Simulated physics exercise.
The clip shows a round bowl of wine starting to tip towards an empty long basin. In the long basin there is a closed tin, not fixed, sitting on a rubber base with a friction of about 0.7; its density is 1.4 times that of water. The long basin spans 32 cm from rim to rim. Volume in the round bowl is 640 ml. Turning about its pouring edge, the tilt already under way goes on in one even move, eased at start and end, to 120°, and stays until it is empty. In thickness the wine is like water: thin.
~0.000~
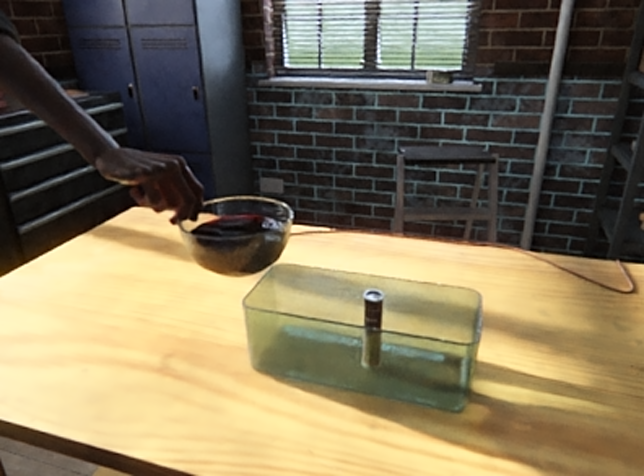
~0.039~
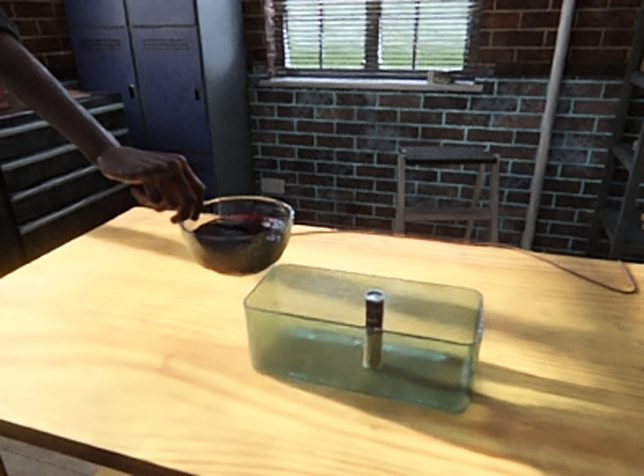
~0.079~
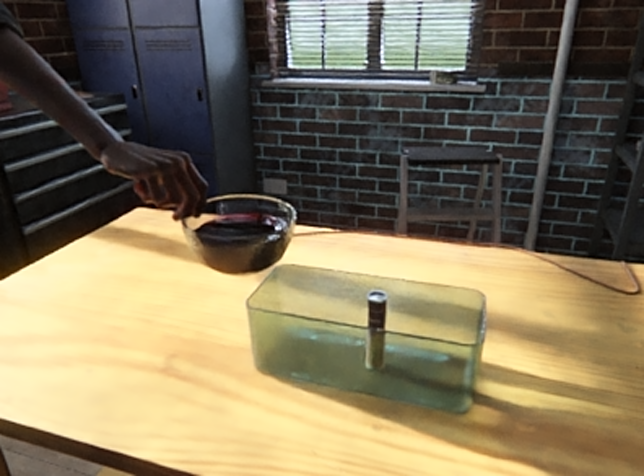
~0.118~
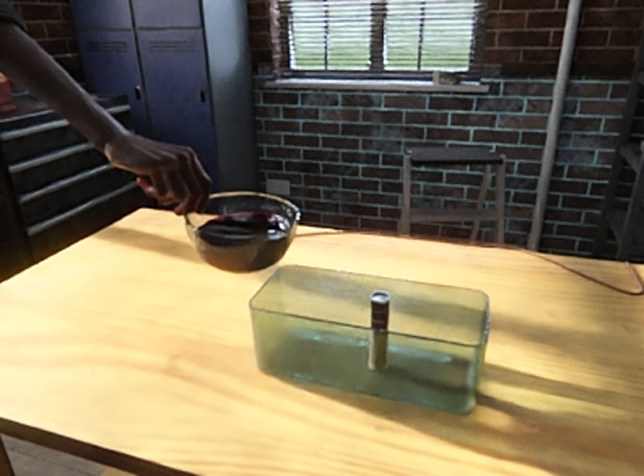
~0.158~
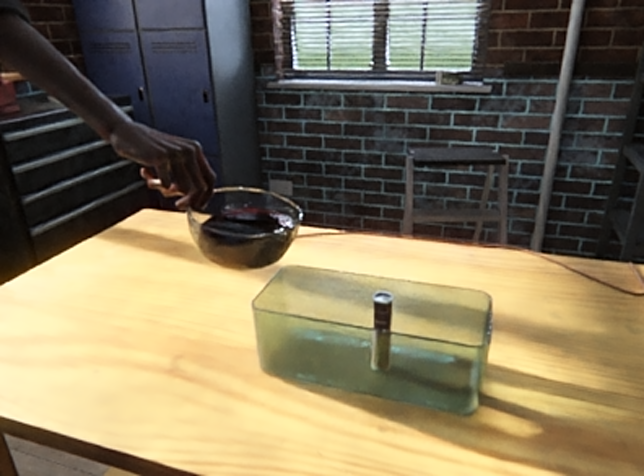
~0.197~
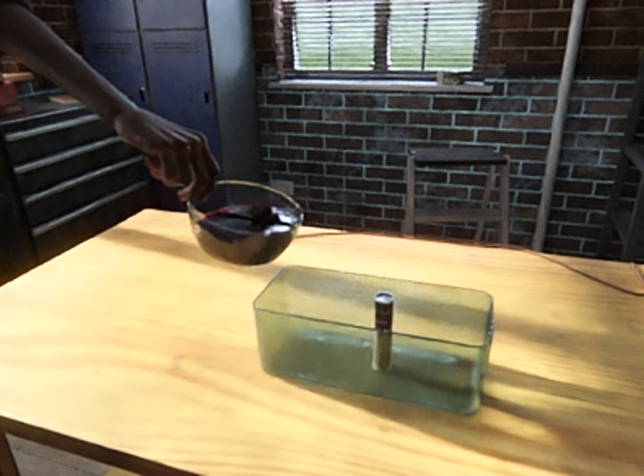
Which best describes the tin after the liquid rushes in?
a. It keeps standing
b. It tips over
b, it tips over.
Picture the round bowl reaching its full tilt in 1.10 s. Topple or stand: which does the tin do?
So the tin will tip over.
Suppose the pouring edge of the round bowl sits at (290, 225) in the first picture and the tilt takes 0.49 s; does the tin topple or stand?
Then it tips over.
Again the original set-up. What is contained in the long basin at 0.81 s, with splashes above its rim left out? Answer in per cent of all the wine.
Near 92 per cent of the total.
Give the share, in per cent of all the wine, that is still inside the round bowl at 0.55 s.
Around 48 percent.
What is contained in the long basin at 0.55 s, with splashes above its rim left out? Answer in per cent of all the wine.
Roughly 6 per cent.
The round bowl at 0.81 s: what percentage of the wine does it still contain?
0 per cent or thereabouts.
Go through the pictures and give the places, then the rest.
In the first frame, it leans 0°; its right rim is at (288, 223); the wine meets the walls at (196, 226) and (287, 237); the long basin's rim runs from (259, 283) to (481, 317); the tin's top is at (374, 298).
In the second frame, it leans 1°; its right rim is at (289, 223); the wine meets the walls at (197, 226) and (288, 237).
In the third frame, it leans 2°; its right rim is at (292, 224); the wine meets the walls at (199, 225) and (289, 235).
In the fourth frame, it leans 5°; its right rim is at (294, 225); the wine meets the walls at (202, 223) and (292, 233).
In the fifth frame, it leans 9°; its right rim is at (297, 225); the wine meets the walls at (204, 220) and (294, 230).
In the sixth frame, it leans 14°; its right rim is at (298, 225); the wine meets the walls at (205, 216) and (296, 227).
Then, 0.55 s in, the tilt is 83° and 49 per cent is still to pour; the tin stands where it began.
Then, 0.81 s in, the tilt is 118° and 0 per cent is still to pour; the tin leans 24°.
Then, 1.08 s in, the tilt is 120° and 0 per cent is still to pour; the tin lies on its side.
Then, 1.38 s in, the tilt is 120° and 0 per cent is still to pour; the tin lies on its side.
Finally, the tin lies on its side.
